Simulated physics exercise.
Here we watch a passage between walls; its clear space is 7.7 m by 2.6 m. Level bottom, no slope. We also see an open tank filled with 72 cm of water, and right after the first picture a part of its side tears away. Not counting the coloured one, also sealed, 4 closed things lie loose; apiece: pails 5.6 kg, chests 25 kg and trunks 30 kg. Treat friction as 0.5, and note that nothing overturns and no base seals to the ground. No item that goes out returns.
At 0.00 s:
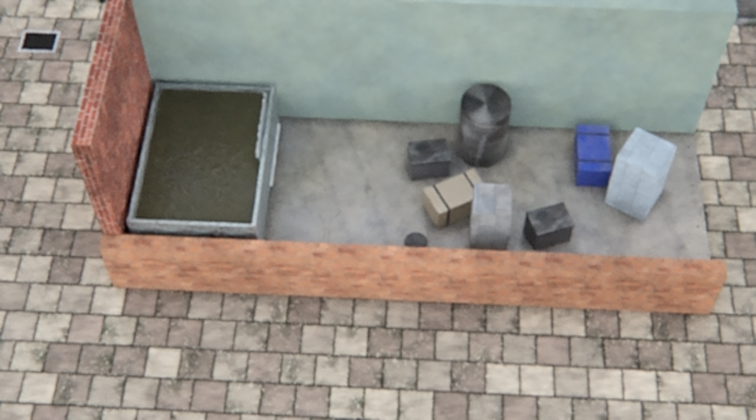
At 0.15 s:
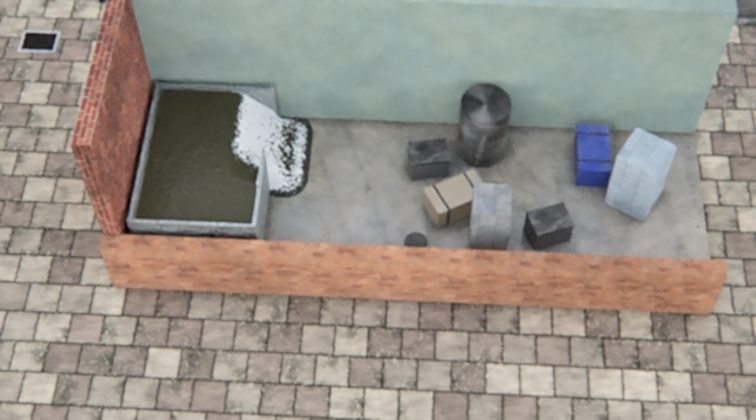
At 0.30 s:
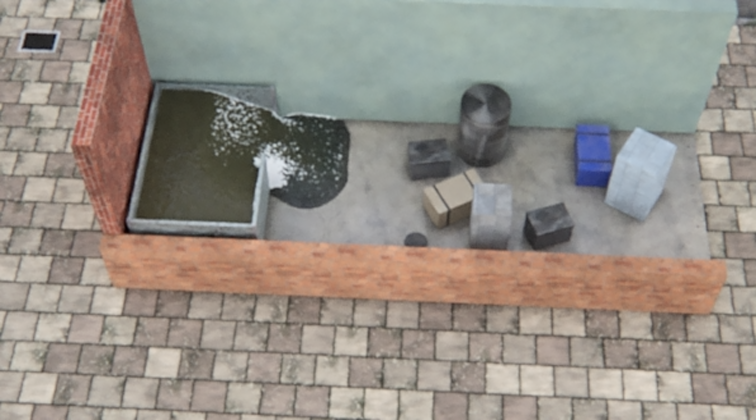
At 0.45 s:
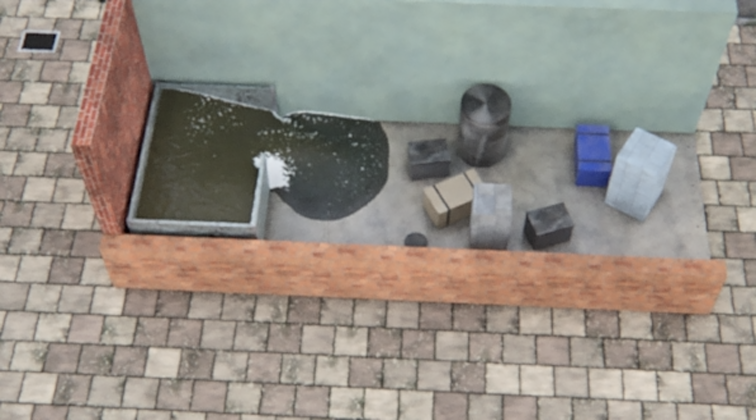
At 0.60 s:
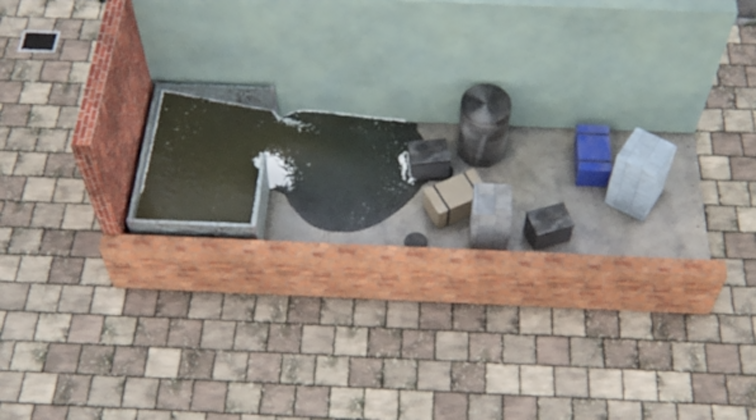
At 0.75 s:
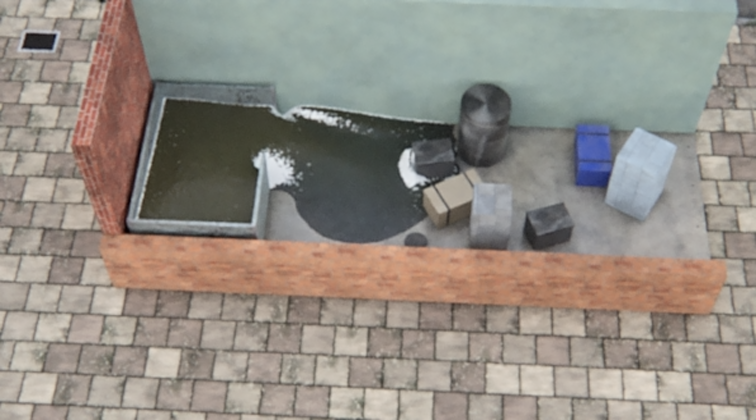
Walled passage with an open tank, its side tearing away and dark water spreading rightward across the floor, reaching the nearest boxes.
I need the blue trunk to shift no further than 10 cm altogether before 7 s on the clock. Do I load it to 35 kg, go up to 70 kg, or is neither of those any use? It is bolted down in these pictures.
Go up to 70 kg.
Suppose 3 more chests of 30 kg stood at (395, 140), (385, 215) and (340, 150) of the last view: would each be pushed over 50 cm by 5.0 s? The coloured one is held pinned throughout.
In the order asked: Crosses the line, crosses the line, crosses the line.
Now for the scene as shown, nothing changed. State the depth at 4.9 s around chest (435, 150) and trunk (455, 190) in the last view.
Around 9 cm and 11 cm.
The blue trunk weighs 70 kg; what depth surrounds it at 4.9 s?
Close to 7 cm deep.
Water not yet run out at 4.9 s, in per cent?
About 88 in a hundred parts of the water.
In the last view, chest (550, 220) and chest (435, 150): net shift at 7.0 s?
Washed out, 200 cm.
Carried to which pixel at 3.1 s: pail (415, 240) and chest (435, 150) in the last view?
Roughly (317, 226), then roughly (461, 161).
After 1.4 s the blue trunk would be 0 cm from its start with 35 kg and 0 cm from its start with 70 kg; 0 cm of water round it then.
After 3.1 s the blue trunk would be 22 cm from its start with 35 kg and 0 cm from its start with 70 kg; 7 cm of water round it then.
After 4.9 s the blue trunk would be 33 cm from its start with 35 kg and 0 cm from its start with 70 kg; 7 cm of water round it then.
After 7.0 s the blue trunk would be 64 cm from its start with 35 kg and 0 cm from its start with 70 kg; 10 cm of water round it then.
